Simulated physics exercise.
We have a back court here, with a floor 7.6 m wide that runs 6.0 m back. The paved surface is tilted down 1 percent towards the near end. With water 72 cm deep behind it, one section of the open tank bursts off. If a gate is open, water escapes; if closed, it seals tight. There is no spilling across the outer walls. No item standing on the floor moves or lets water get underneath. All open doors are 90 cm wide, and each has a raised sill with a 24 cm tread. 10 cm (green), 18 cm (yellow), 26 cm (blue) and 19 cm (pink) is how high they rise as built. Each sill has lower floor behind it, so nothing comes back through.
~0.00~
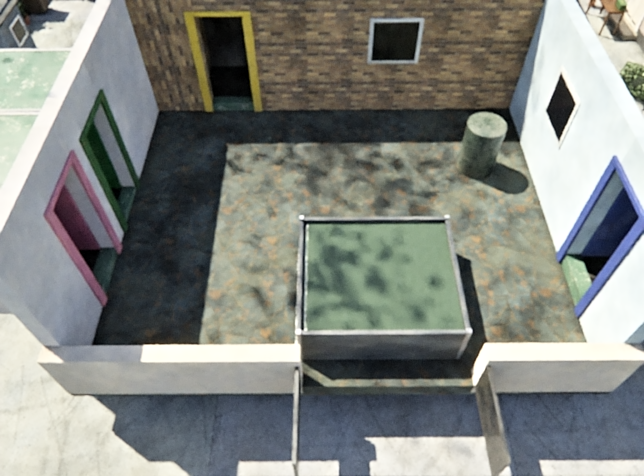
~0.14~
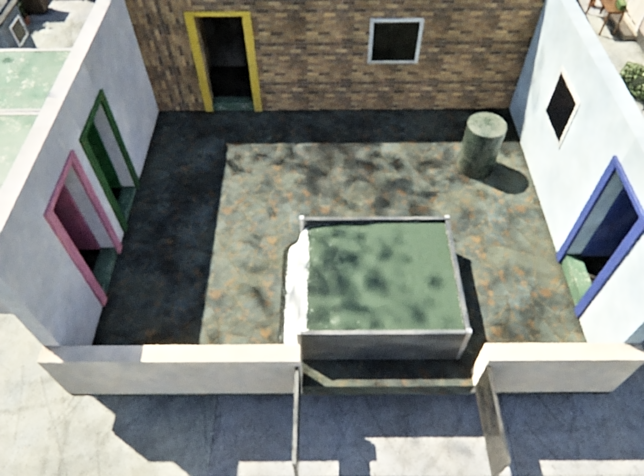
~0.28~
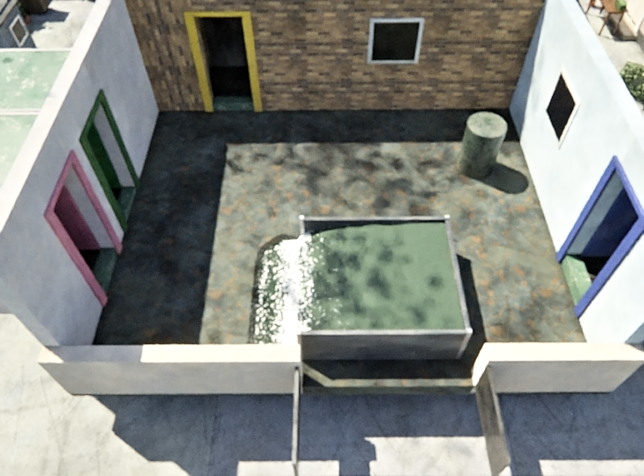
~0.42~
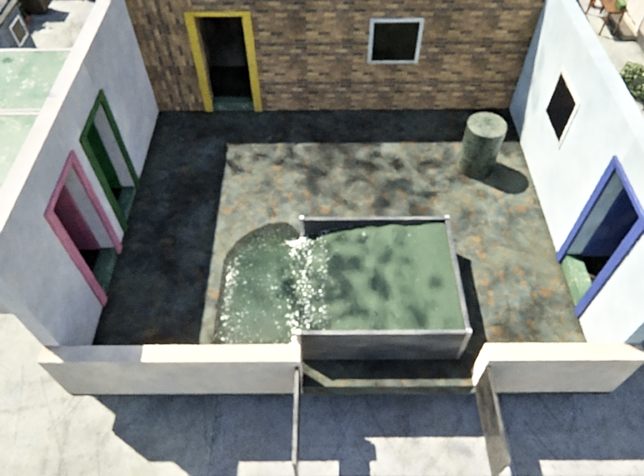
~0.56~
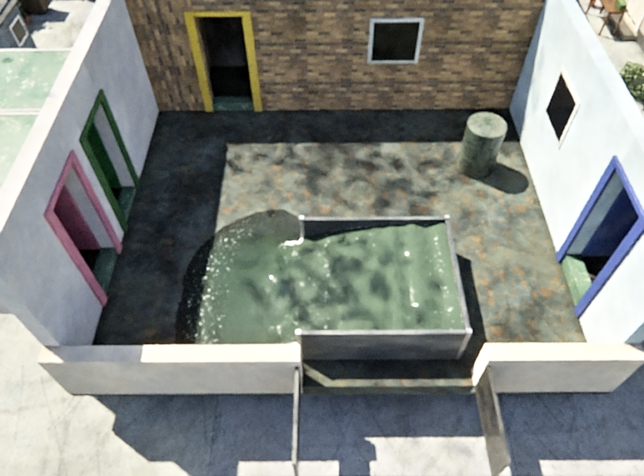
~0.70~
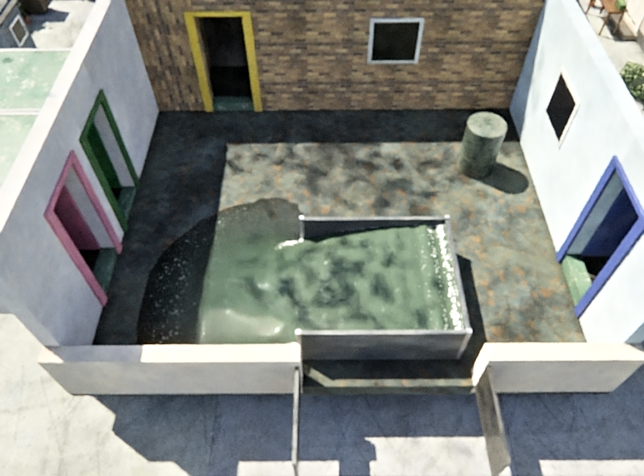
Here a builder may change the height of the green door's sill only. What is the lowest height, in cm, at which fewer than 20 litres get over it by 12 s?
19 cm.
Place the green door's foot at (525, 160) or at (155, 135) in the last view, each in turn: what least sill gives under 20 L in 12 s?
Around 10.5 and 18 cm respectively.
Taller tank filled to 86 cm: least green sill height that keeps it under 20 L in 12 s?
Around 23 cm high.
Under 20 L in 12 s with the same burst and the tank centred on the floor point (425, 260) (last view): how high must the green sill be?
Near 22 cm.
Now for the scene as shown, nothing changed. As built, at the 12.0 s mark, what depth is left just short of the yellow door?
About 4.0 centimetres.
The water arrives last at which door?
The answer is the blue door.
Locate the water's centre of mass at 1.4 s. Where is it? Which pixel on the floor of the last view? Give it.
My guess is close to (293, 299).
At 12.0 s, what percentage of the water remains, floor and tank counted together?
Some 86 %.
After 1.4 s water covers 30 % of the floor, deepest (55 cm) near (85, 372); 11 cm at the green door, 0 litres in over its 10 cm sill.
After 3.0 s water covers 35 % of the floor, deepest (38 cm) near (85, 372); 21 cm at the green door, 58 litres in over its 10 cm sill.
After 12.0 s water covers 100 % of the floor, deepest (18 cm) near (595, 369); 5 cm at the green door, 98 litres in over its 10 cm sill.
At the green door as built, the water arrived by 1.3 s and peaked near 23 cm at 2.6 s.
Run again over the same 12 s with other heights there, 40 litres in over 15.5 cm, 9 litres over 21 cm. The limit of 20 litres is kept from about 19 cm up.
